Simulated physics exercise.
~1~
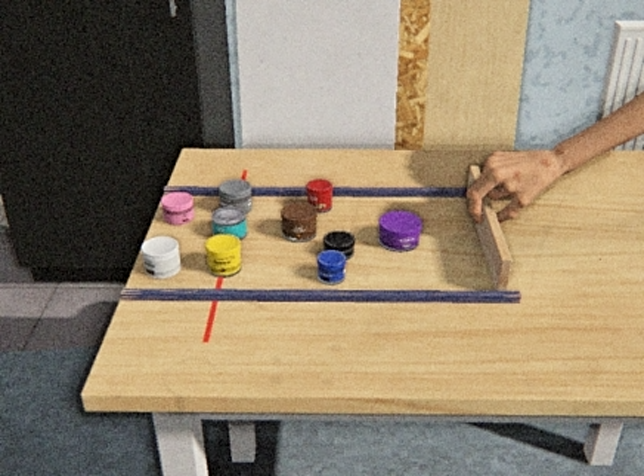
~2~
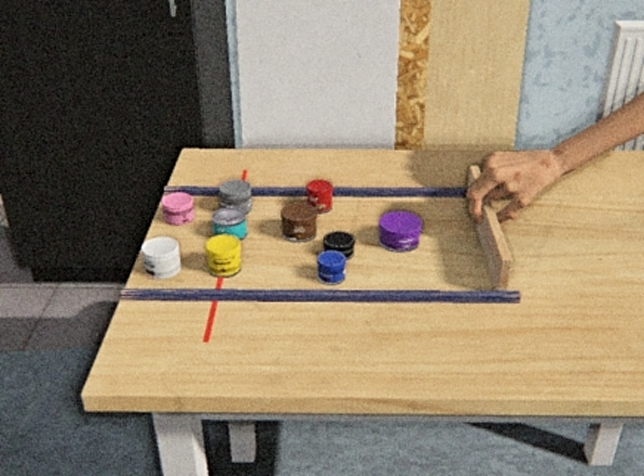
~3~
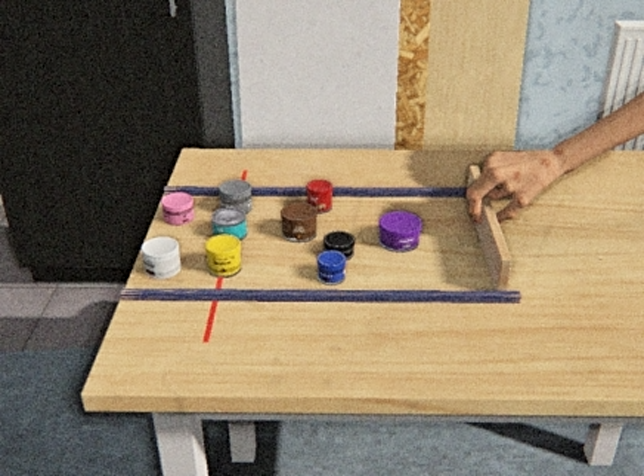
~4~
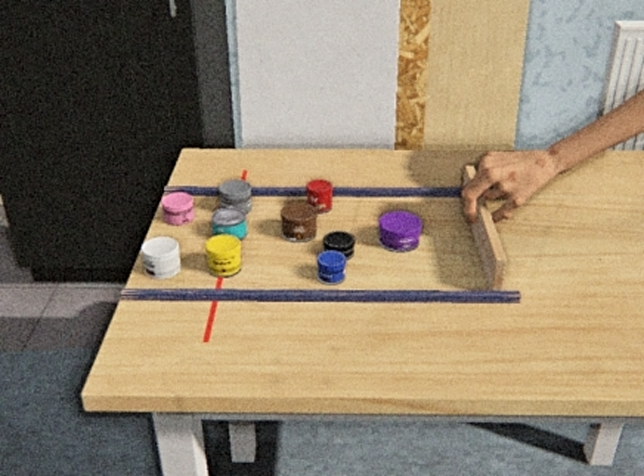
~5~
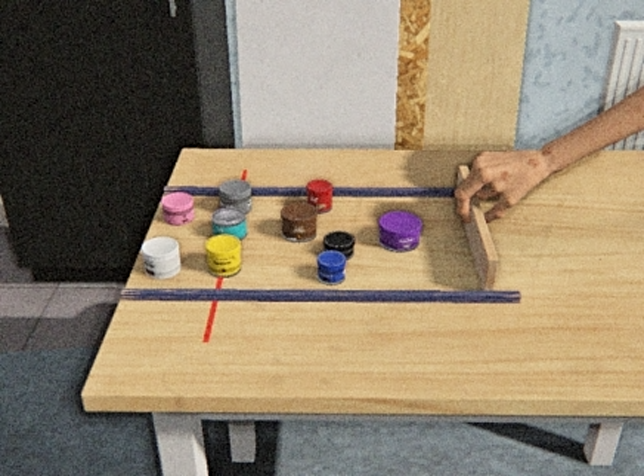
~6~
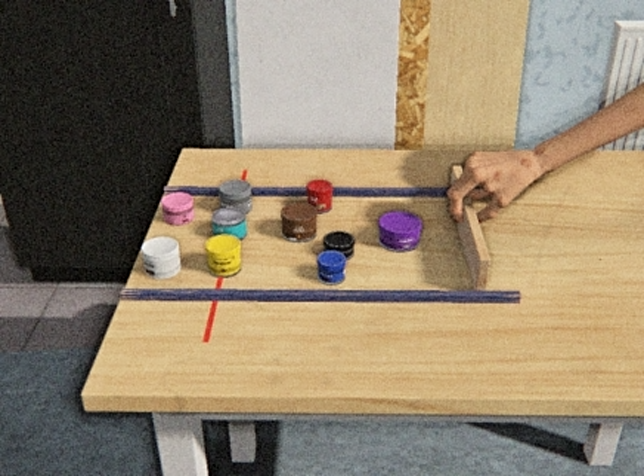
A hand sliding a wooden board slightly left between two rails on a table, the scattered colourful little pots staying still.
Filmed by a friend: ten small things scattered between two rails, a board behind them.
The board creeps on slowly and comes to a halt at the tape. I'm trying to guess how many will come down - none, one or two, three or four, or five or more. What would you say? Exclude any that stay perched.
I would say none.
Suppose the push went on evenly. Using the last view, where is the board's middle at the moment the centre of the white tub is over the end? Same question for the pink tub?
The middle is at (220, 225) when it's the white tub, and at (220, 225) when it's the pink tub.
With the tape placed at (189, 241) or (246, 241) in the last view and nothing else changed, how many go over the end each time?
Tallies: 3, 0.
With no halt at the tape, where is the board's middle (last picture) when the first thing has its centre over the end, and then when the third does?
I'd say close to (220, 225), then close to (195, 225).
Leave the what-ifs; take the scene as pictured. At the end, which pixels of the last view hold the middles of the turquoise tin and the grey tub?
Roughly (182, 220); the other one roughly (195, 197).
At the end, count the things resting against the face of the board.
So the total is 5.
Soon after, none off yet; pink tub at rest near (178, 209); white tub at rest near (162, 258); turquoise tin at rest near (229, 225).
In the end, the number that fall off is zero.
